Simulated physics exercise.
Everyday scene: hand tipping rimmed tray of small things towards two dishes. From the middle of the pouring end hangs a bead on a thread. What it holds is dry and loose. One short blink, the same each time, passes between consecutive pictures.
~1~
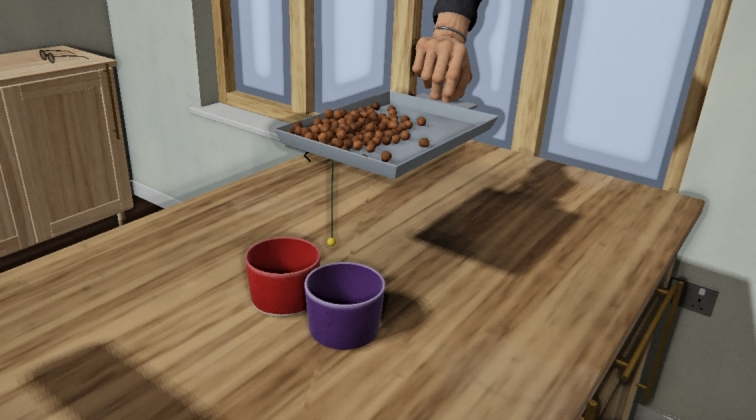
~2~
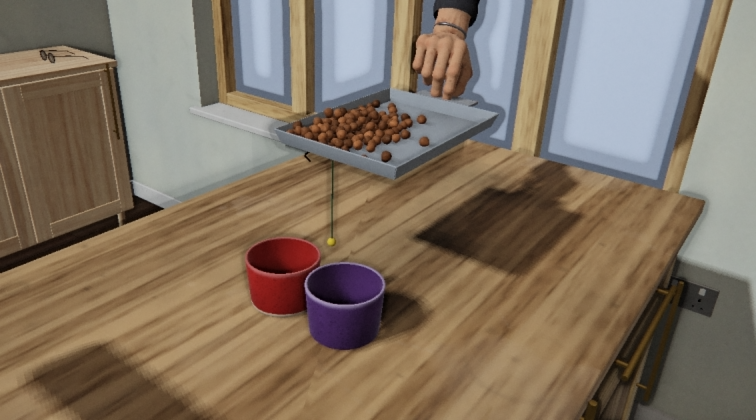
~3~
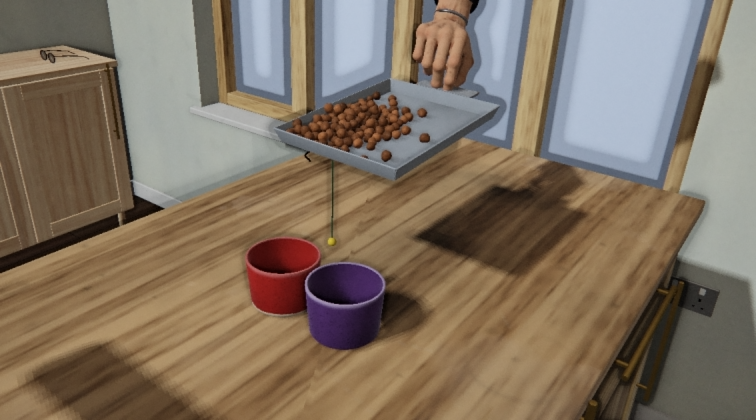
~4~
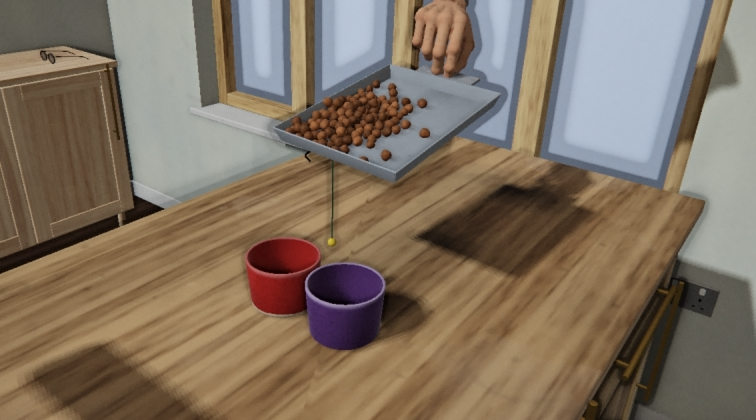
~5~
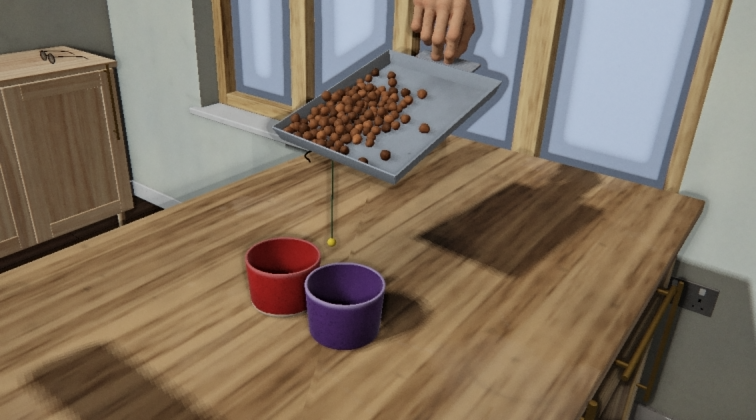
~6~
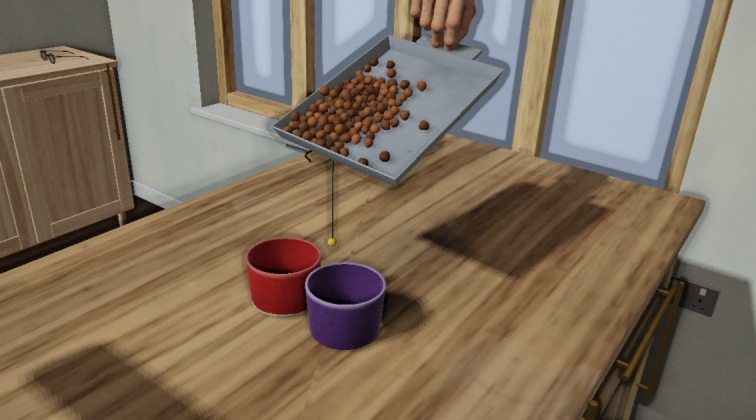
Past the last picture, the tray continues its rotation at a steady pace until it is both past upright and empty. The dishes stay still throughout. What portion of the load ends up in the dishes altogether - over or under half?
Mostly kept.
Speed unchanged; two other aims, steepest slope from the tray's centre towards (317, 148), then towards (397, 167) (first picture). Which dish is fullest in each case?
Place one gives the leftmost dish, place two gives the rightmost dish.
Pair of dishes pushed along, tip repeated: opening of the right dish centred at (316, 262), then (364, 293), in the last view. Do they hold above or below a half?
Well, a minority share the first time and a majority share the next.
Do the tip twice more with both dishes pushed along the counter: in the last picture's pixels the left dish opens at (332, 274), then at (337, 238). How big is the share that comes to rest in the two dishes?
In the first position around 80 percent, in the second around 0 percent.
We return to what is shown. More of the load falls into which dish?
The right-positioned one, it's fuller.
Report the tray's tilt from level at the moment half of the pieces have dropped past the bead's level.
Somewhere near 95°.
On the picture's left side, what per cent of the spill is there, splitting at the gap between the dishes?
About 30 per cent.
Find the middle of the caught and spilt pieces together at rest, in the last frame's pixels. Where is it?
It settles centred around (343, 325).
Soon after the last picture, tray tipped steeply; most on the tray; a stray few in the right dish; a stray few in the left dish; a small part in the air.
A little later, tray tipped past a quarter turn; a stray few on the tray; about half in the right dish; a small part in the left dish; about a quarter outside both; a small part in the air.
Later still, tray tipped past a quarter turn; about half in the right dish; a small part in the left dish; about a third outside both.
At rest, tray tipped past a quarter turn; about half in the right dish; a small part in the left dish; about a third outside both.
